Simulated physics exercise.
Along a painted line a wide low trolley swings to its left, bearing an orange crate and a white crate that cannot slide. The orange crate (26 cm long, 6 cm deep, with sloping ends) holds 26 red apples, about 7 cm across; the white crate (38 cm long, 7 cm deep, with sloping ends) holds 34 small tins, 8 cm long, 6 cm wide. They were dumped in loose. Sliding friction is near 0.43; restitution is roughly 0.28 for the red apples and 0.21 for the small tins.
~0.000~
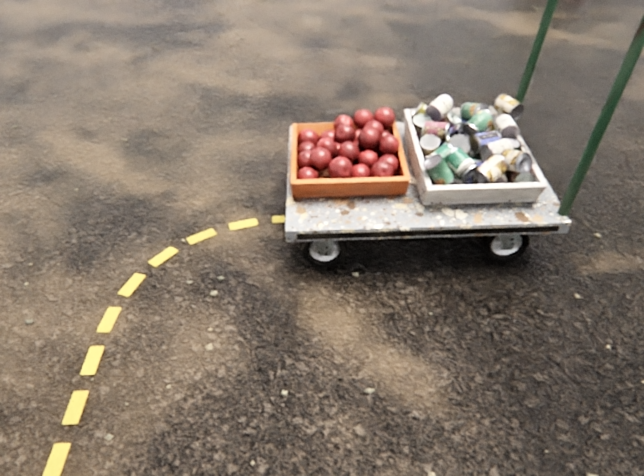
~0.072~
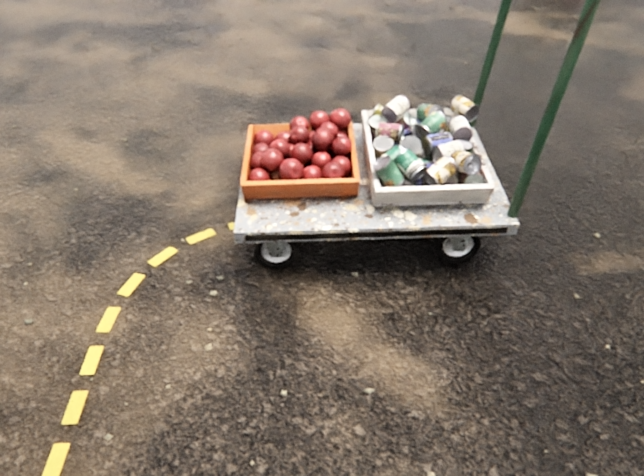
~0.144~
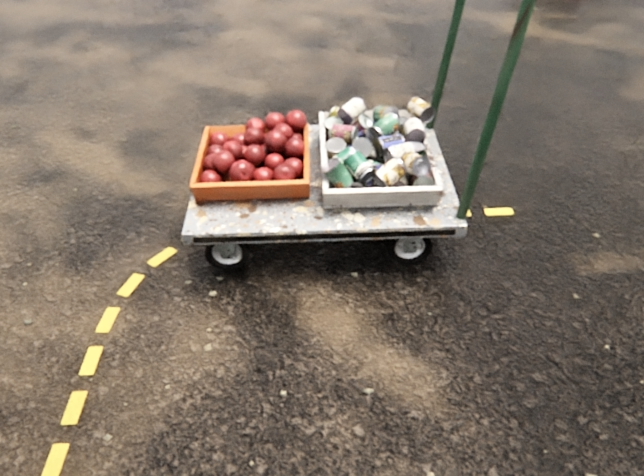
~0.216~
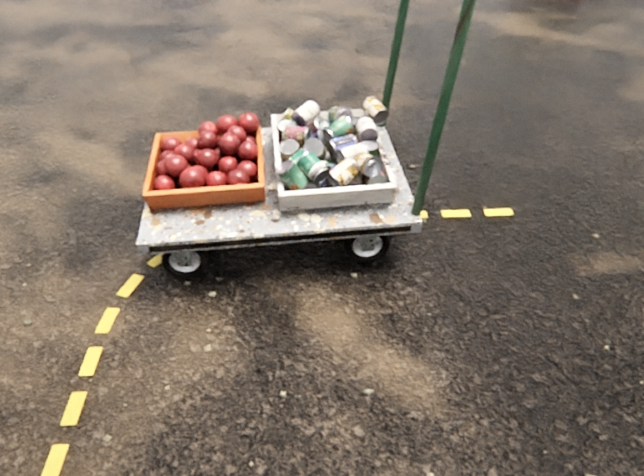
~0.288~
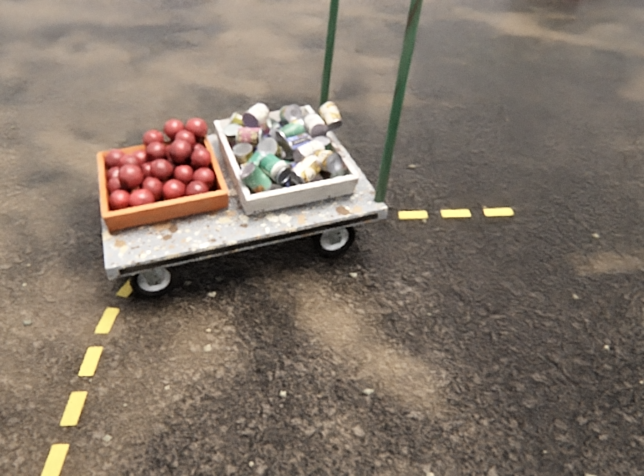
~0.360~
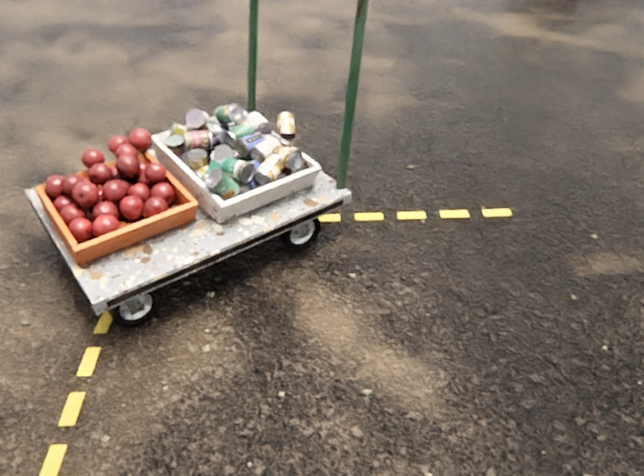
On dark pavement, a trolley carrying apples and tins rolls left, then turns toward the viewer.
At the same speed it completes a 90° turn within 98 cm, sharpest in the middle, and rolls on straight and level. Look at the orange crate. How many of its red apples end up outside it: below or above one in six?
Over a sixth of the red apples leave the orange crate.
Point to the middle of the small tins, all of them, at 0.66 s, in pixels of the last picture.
Around (57, 243).
After 0.40 s, 3 of 26 out of the orange crate and 1 of 34 out of the white crate.
After 0.50 s, 4 of 26 out of the orange crate and 3 of 34 out of the white crate.
After 0.66 s, 6 of 26 out of the orange crate and 5 of 34 out of the white crate.
When it is over (at 1.11 s), 7 of 26 out of the orange crate and 7 of 34 out of the white crate. Asked share, 7 of 26, 27 per cent.
